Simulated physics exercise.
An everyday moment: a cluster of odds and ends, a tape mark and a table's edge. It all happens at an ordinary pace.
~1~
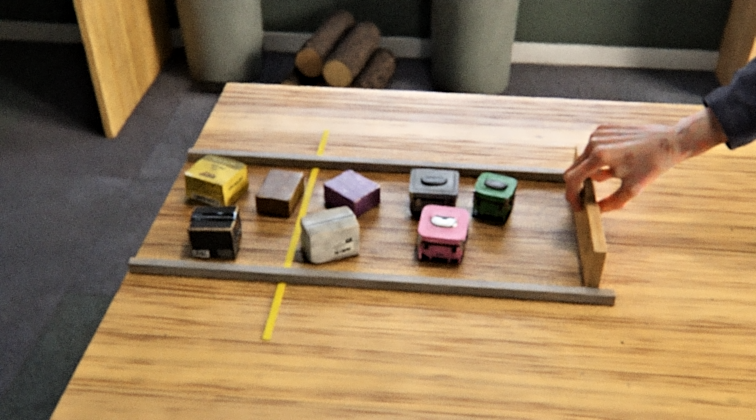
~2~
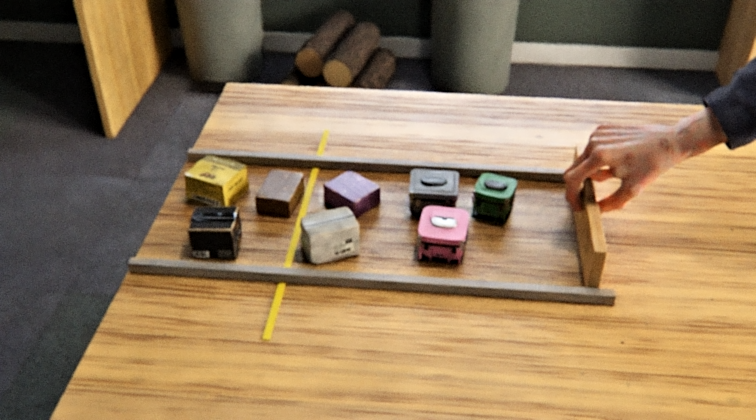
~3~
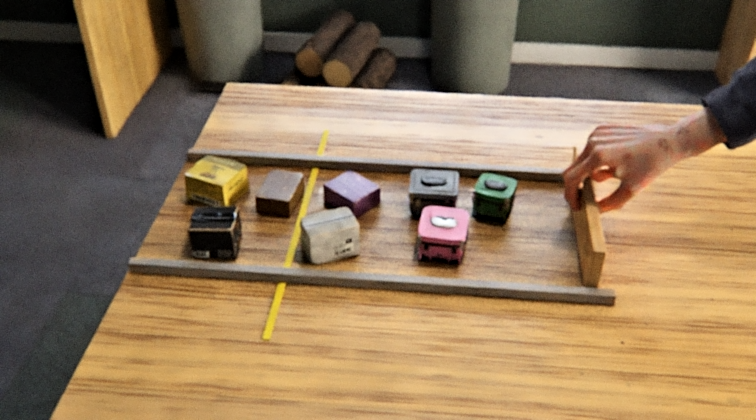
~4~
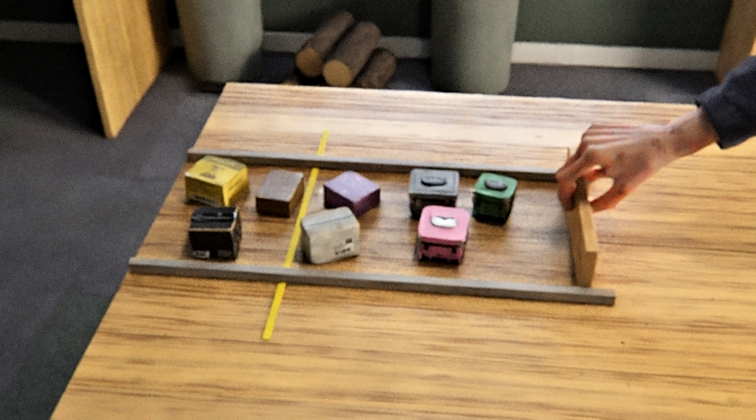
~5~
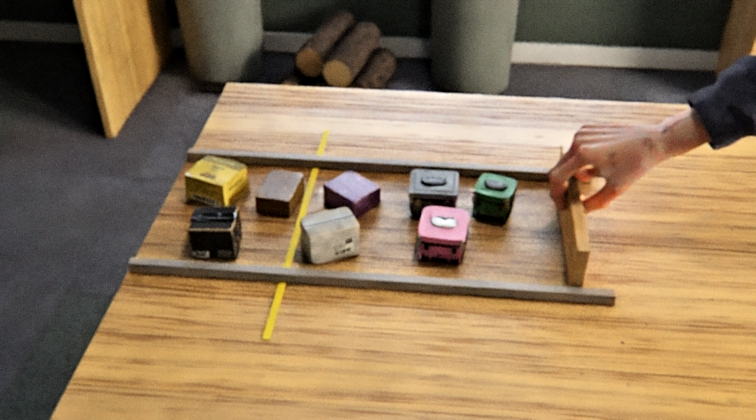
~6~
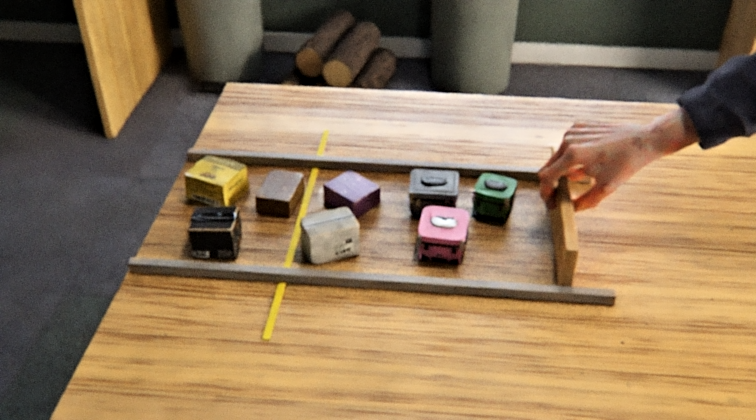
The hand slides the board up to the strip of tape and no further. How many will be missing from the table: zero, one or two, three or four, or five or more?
Outcome: The number that fall off is one or two.
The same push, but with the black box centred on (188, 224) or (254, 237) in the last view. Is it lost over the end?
In that order, it does not fall; is kept.
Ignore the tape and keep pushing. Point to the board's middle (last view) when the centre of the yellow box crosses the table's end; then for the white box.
At (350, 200) for the yellow box; at (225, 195) for the white box.
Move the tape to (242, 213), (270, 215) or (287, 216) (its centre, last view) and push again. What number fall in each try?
Down on the floor: 4, 2 and 2.
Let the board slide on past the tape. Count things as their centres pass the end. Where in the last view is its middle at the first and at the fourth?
Its middle is around (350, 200) and later (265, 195).
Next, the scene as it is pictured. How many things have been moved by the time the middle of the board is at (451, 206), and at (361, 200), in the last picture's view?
4 and 7.
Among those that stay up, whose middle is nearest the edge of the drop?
The black box.
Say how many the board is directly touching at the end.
The number is 2.
Soon after, none off yet; yellow box at rest near (217, 182); black box at rest near (216, 233); brown block at rest near (281, 193).
In the end, the number that fall off is one or two; gone, brown block and yellow box.
